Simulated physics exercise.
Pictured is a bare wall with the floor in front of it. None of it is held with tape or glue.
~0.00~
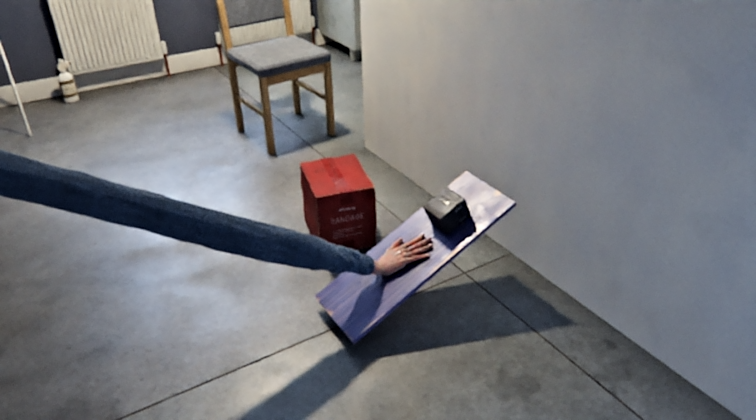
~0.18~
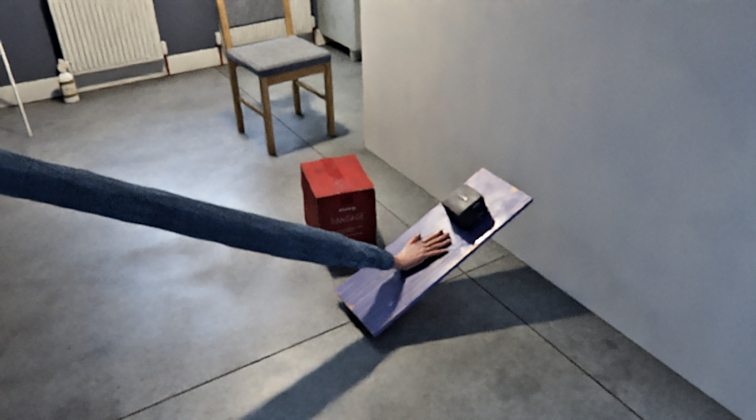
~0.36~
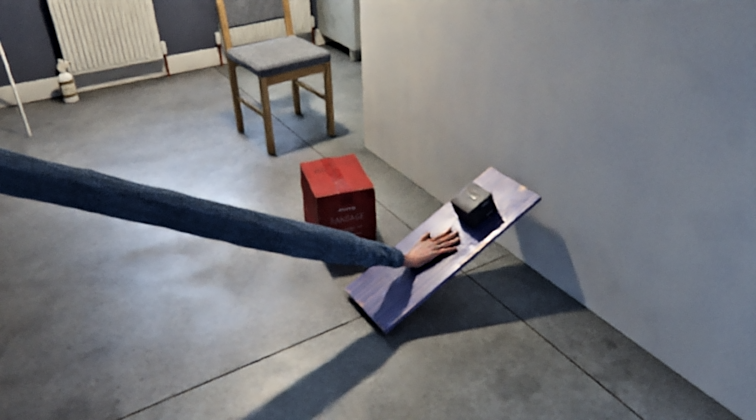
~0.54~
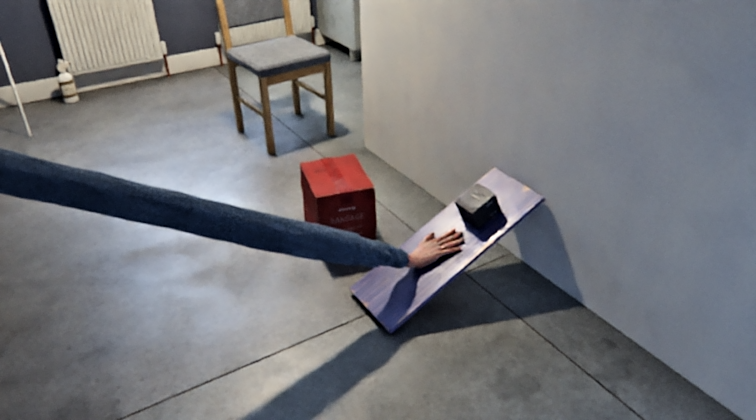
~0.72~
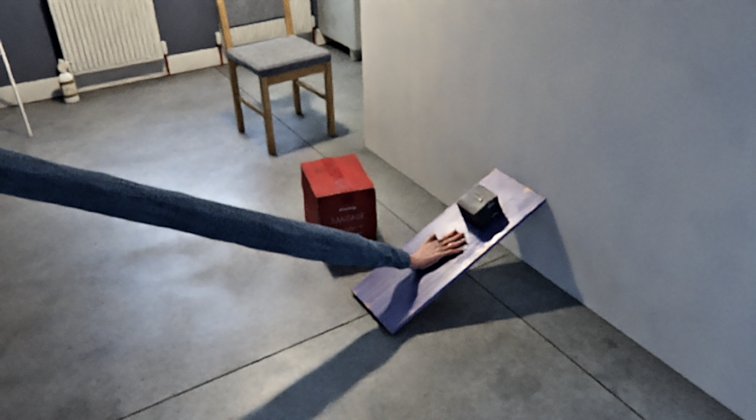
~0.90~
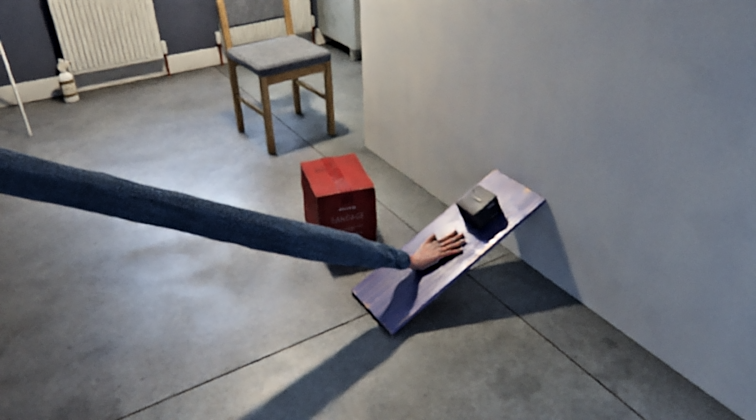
To begin with, a hand at the end of a long blue sleeve holds a tilted bluish board with a small dark block on it, beside a red box and near a bare wall. The hand moves the board a short way right until it leans on the wall, then stays pressed against it, almost still.
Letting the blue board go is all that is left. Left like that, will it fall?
It comes down.
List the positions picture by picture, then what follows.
In the first frame, not yet at the wall; blue board (414, 251); red box (338, 204).
In the second frame, not yet at the wall; blue board (433, 247); red box (338, 205).
In the third frame, not yet at the wall; blue board (442, 245); red box (338, 204).
In the fourth frame, not yet at the wall; blue board (446, 245); red box (338, 204).
In the fifth frame, leant on the wall, still held; blue board (448, 246); red box (338, 204).
In the sixth frame, leant on the wall, still held; blue board (447, 247); red box (338, 204).
By 1.20 s, blue board leaning 19° more than when let go near (439, 275).
By 1.30 s, blue board leaning 25° more than when let go near (437, 277).
By 1.40 s, blue board leaning 26° more than when let go near (436, 280).
When it is over (2.3 s), moved from the start, blue board; red box as before. End places, in pixels of the last picture, blue board near (436, 284). The board slides down.
